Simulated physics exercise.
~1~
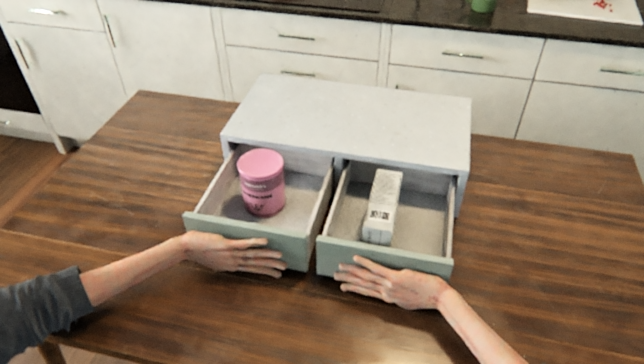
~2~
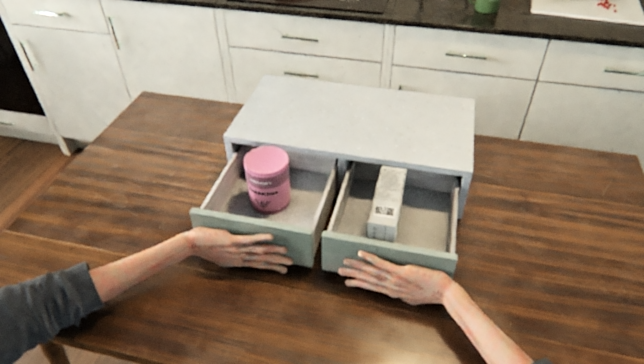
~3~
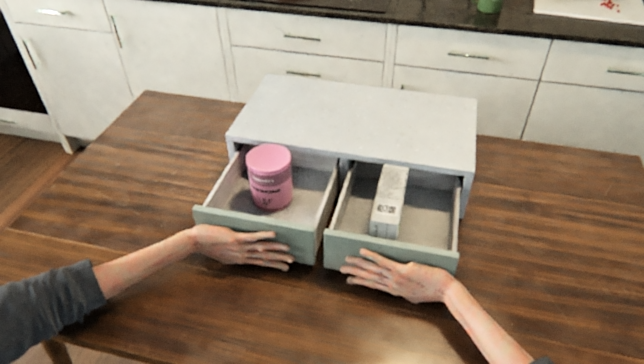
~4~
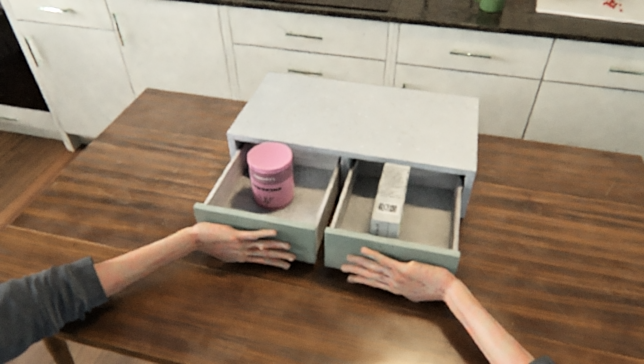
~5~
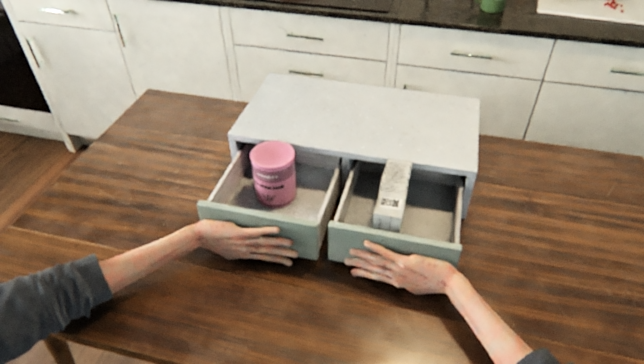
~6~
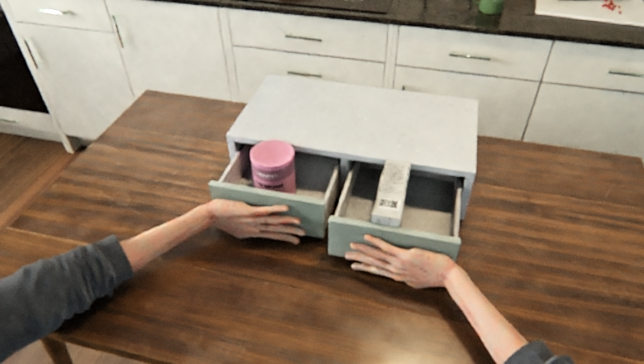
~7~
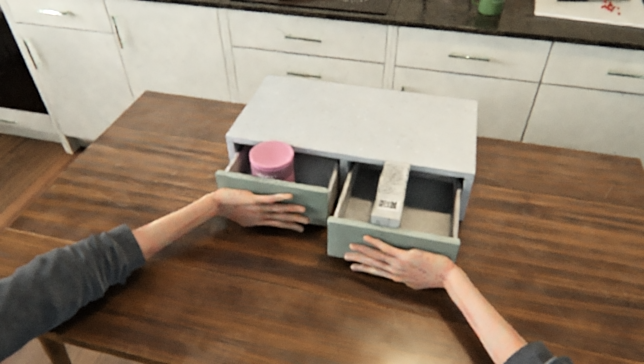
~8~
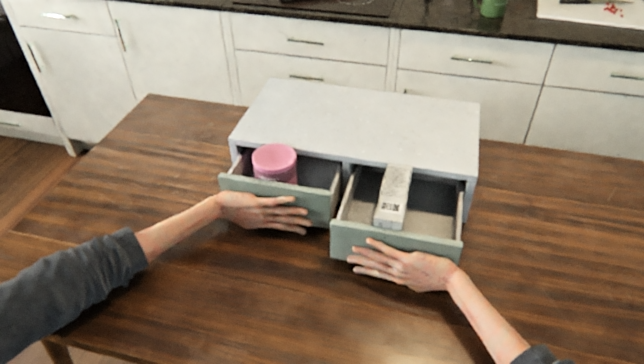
Two pale green drawers stand open in a small whitish chest on a brown wooden table, seen from above and in front, with white kitchen cabinets behind. The left drawer holds an upright pink tub, and the right one holds a white packet lying on its side. A pair of hands in dark grey sleeves rests against the drawer fronts and pushes. Both drawers edge inward slightly, then the left slides further while the right barely moves. At the end both remain ajar, the right further out, with the hands still on them.
